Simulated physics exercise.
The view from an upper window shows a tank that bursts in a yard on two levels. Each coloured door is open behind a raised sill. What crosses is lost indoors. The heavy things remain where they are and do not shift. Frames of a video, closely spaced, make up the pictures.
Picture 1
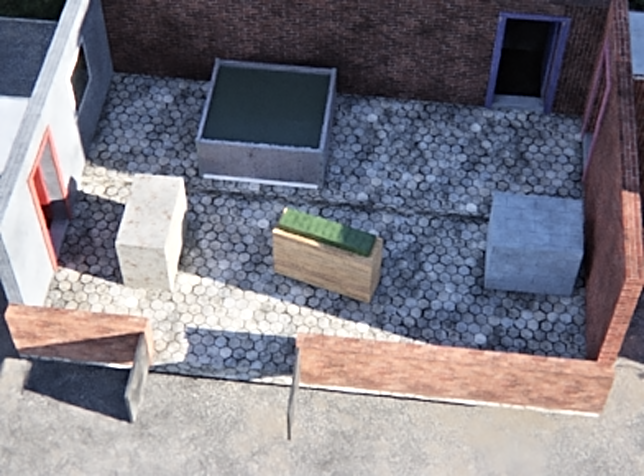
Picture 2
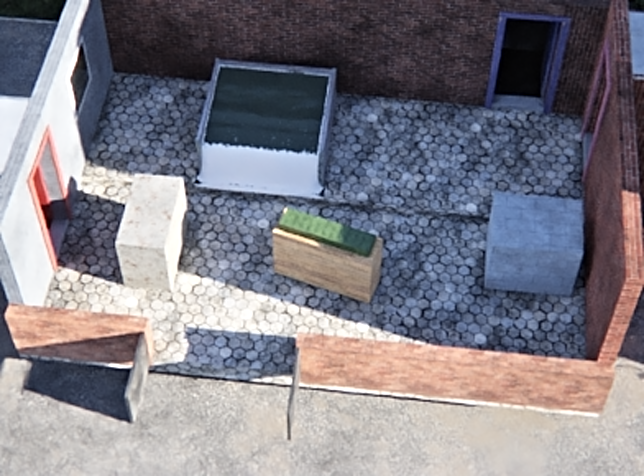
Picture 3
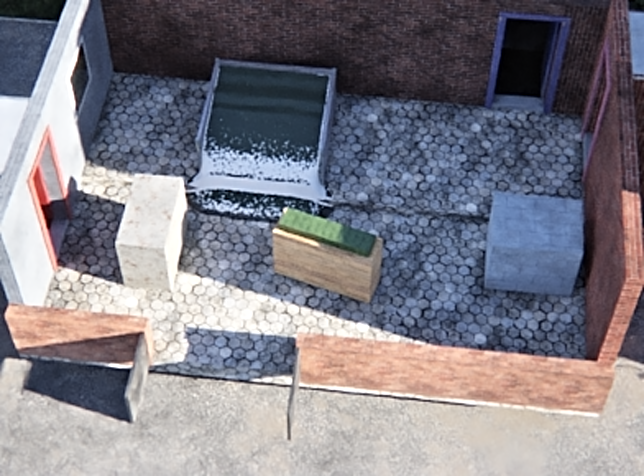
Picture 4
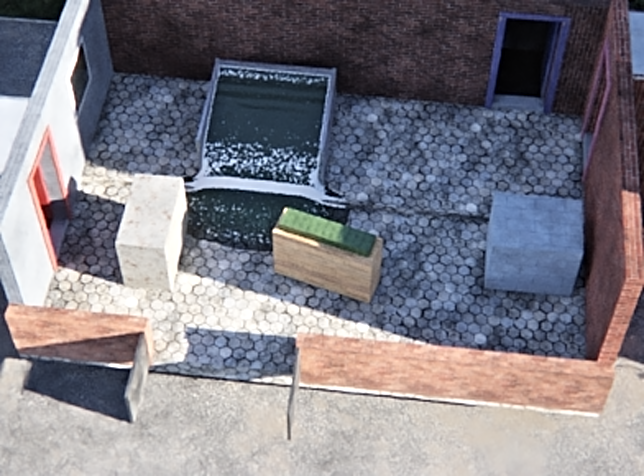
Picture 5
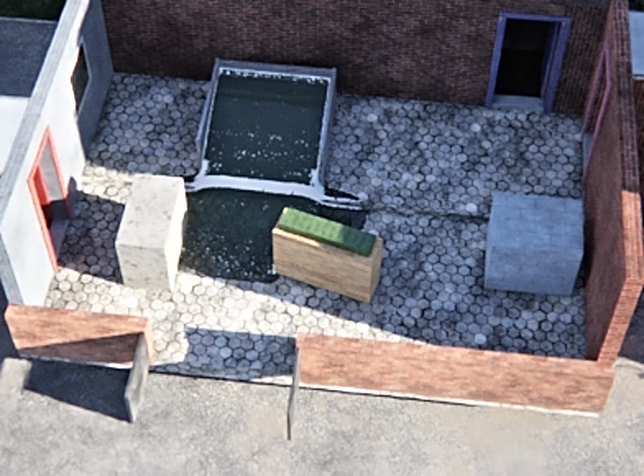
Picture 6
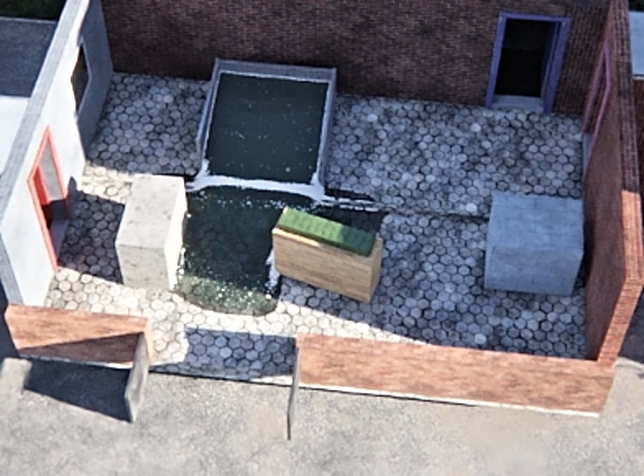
Walled yard with coloured doorways, dark water bursting from the front of a tank and spreading between a pale block and planter.
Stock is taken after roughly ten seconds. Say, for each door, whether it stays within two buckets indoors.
The pink door stays within it; the blue door stays within it; the red door stays within it.
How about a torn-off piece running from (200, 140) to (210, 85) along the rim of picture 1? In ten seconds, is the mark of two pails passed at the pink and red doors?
Well, pink gets less, but red gets more.
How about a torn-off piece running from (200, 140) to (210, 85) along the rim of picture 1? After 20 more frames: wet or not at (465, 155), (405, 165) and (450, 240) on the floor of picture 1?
Going through them one by one, I'd say high and dry, then high and dry, then high and dry.
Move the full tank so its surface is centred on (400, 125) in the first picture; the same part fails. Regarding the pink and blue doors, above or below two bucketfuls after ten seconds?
Pink: Below the limit. Blue: Below the limit.
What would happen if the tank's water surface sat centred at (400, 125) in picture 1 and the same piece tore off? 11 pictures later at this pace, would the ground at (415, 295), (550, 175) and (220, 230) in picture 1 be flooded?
First one gets inundated, next one stays unwetted, last one gets inundated.
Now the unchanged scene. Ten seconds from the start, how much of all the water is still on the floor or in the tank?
Some 42 per cent.
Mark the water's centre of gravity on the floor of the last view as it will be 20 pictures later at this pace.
Somewhere around (290, 245) in the last view.
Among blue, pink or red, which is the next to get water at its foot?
Answer: The red door.
A moment on, water covers 25 % of the floor; the pink door not reached, the blue door not reached, the red door not reached.
Next, water covers 40 % of the floor; the pink door not reached, the blue door not reached, the red door wet at the sill, nothing in.
Then, water covers 50 % of the floor; the pink door not reached, the blue door not reached, the red door wet at the sill, nothing in.
Later, water covers 55 % of the floor; the pink door wet at the sill, nothing in, the blue door not reached, the red door wet at the sill, nothing in.
In the end, water covers 55 % of the floor; the pink door wet at the sill, nothing in, the blue door not reached, the red door wet at the sill, nothing in.
